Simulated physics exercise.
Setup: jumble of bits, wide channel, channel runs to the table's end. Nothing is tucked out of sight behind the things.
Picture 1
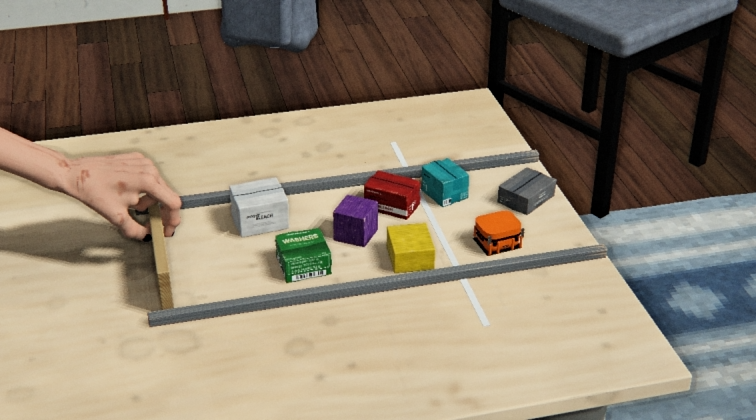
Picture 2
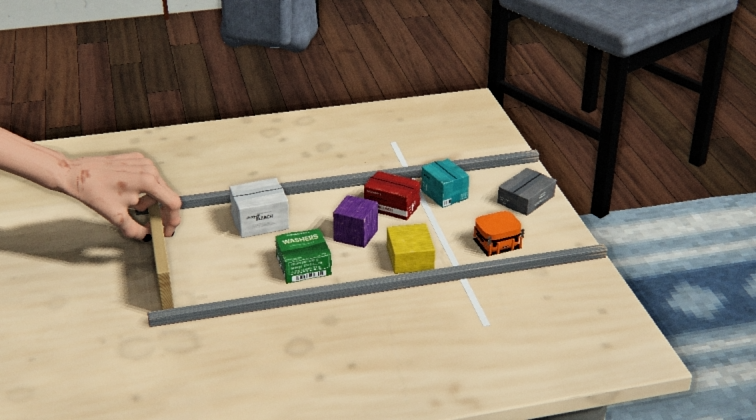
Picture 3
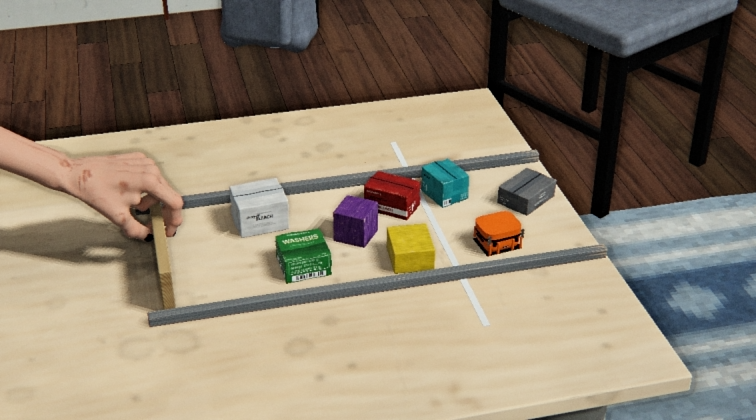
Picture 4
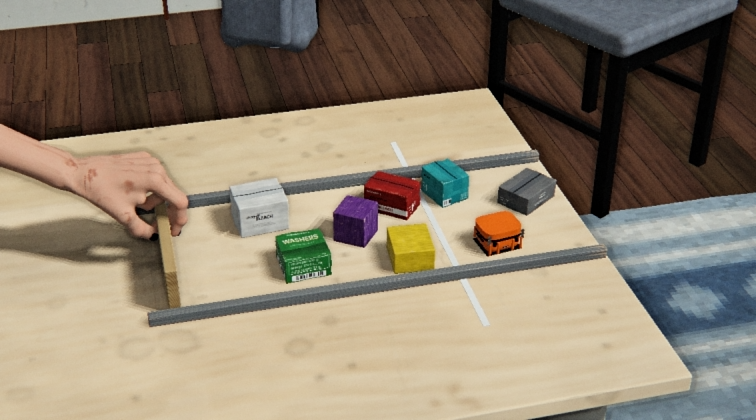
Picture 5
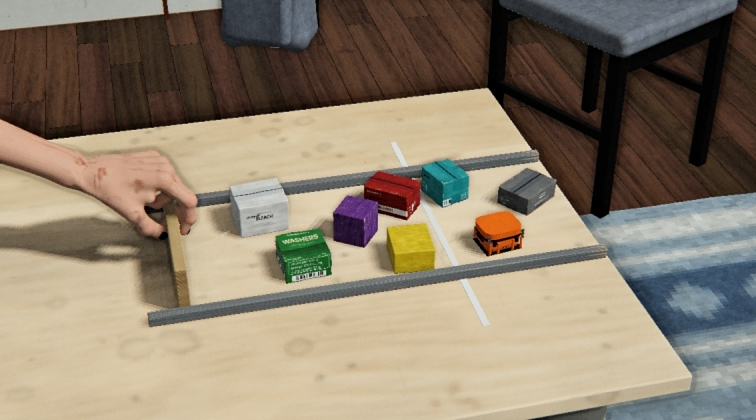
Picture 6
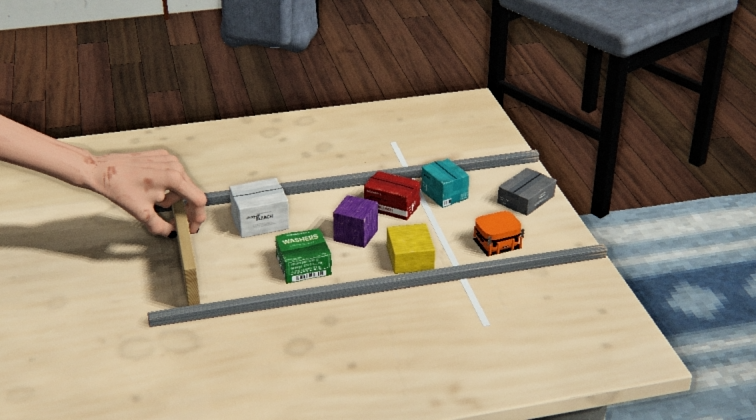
A hand slides a wooden board slightly right between two rails toward several colourful boxes.
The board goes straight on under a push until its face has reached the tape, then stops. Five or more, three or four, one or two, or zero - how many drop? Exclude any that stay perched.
Once the board stops, zero pieces are missing from the table.
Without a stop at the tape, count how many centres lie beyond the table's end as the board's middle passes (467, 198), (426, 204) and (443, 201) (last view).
Counts per position: 0 / 0 / 0.
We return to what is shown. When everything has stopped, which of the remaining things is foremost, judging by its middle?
Result - the grey box.
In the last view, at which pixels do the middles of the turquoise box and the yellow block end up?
Final centres, first then second: (507, 168), (513, 234).
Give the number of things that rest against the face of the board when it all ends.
It adds up to 3.
Soon after, none off yet; grey box at rest near (527, 191); orange case at rest near (498, 234); turquoise box at rest near (445, 182).
At rest, the number that fall off is zero.
